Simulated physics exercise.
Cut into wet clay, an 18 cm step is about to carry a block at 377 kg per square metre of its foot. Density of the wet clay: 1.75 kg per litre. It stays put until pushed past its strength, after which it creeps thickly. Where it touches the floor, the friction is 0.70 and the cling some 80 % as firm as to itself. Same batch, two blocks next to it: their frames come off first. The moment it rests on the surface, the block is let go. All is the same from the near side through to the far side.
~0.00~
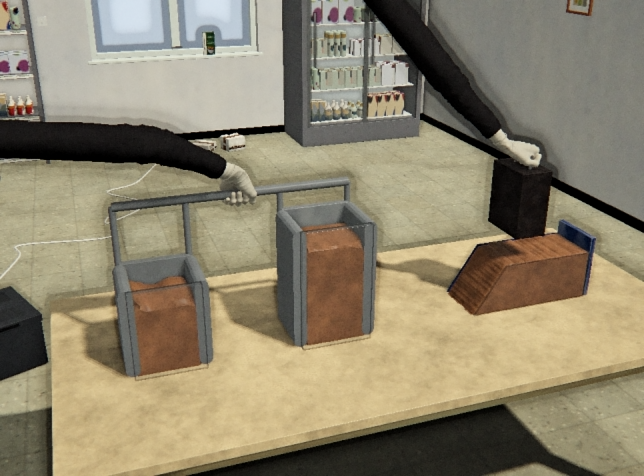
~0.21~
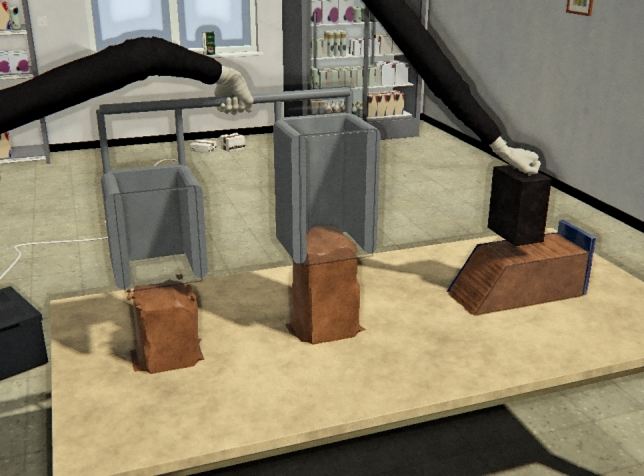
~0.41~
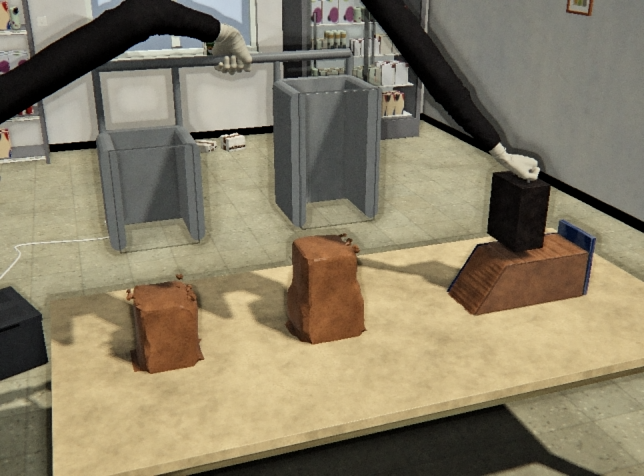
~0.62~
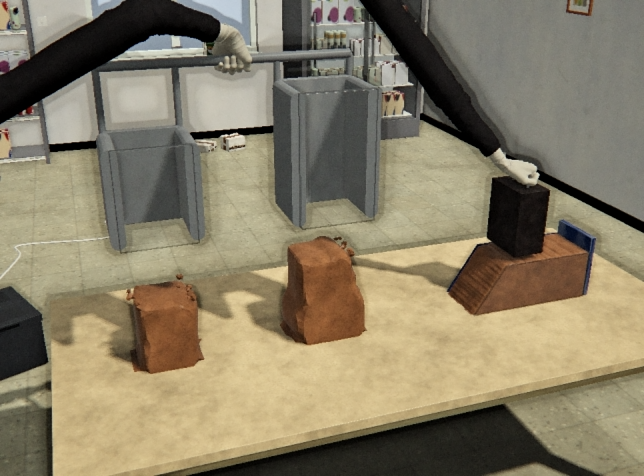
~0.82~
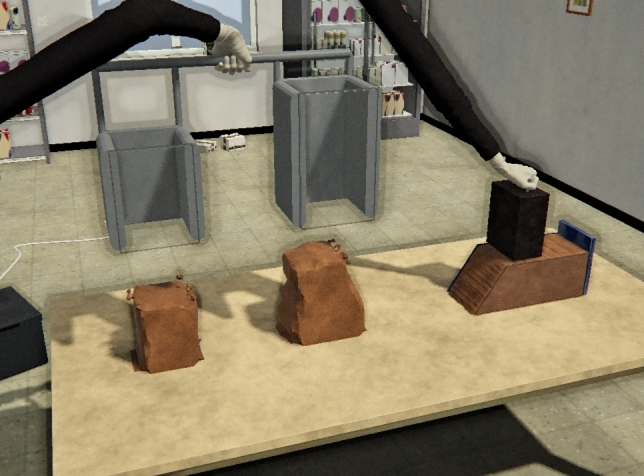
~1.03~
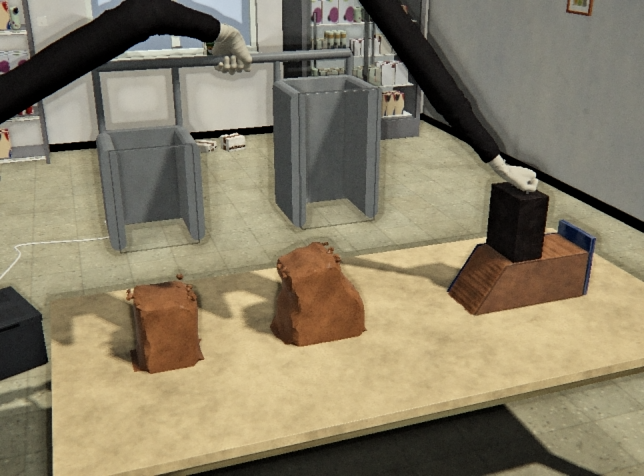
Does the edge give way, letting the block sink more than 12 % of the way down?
No.
After 1.19 s, the block is down by 1 % of the bank's height and stands upright.
After 1.37 s, the block is down by 1 % of the bank's height and stands upright.
After 1.56 s, the block is down by 1 % of the bank's height and stands upright.
After 1.75 s, the block is down by 1 % of the bank's height and stands upright.
After 1.80 s, at the end, the block is down by 1 % of the bank's height and stands upright.
